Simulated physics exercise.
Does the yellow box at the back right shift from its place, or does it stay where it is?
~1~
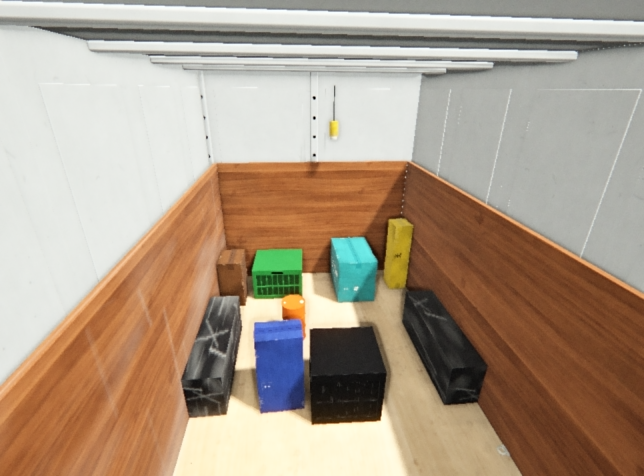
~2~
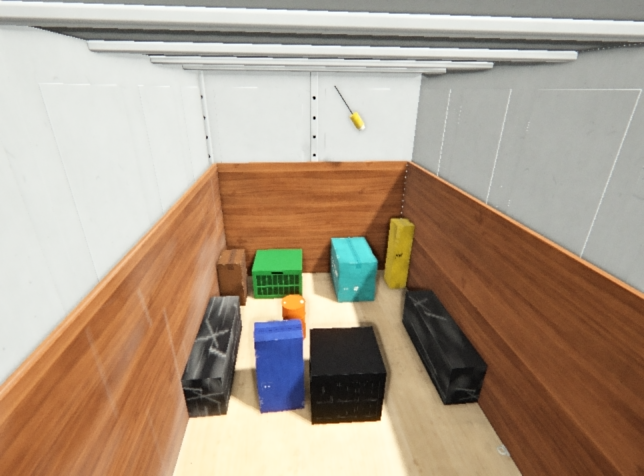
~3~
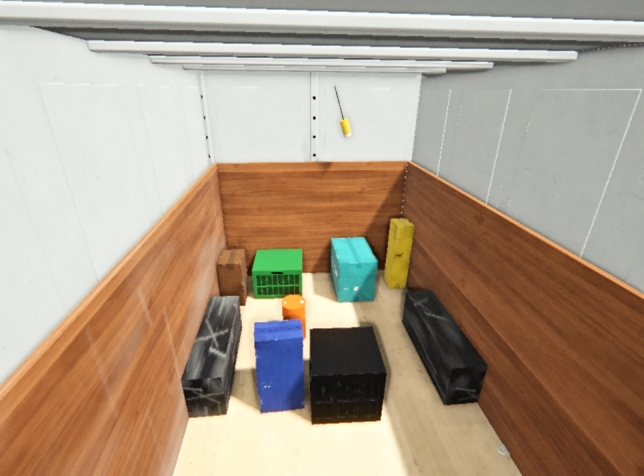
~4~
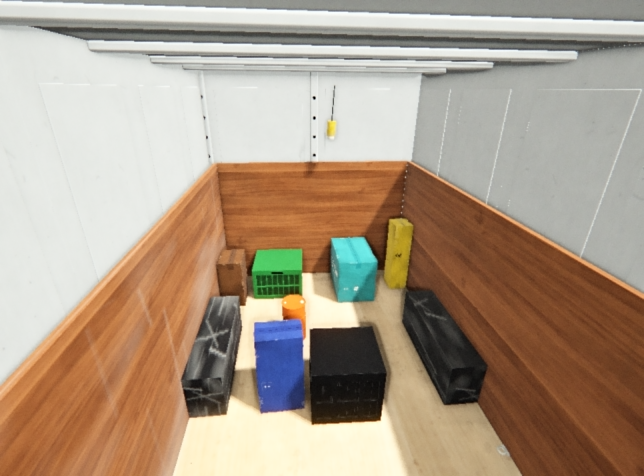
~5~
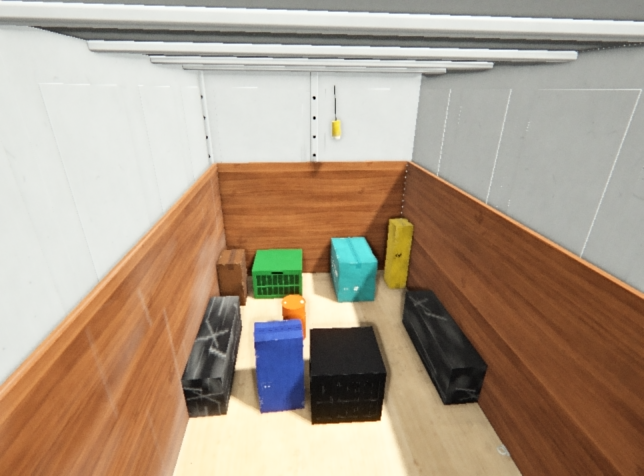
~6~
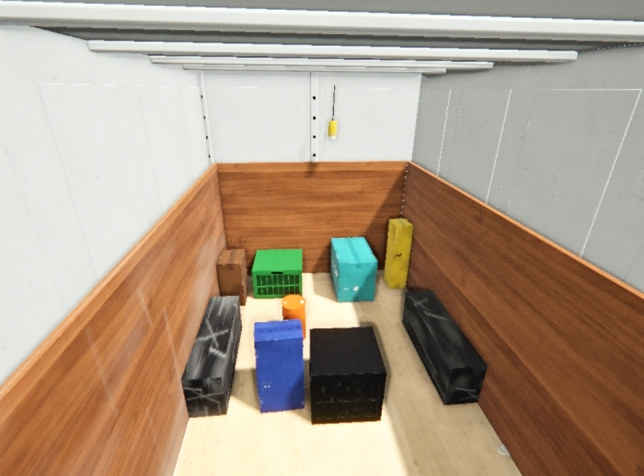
The yellow box stays where it is, still upright near the back right corner at the end.
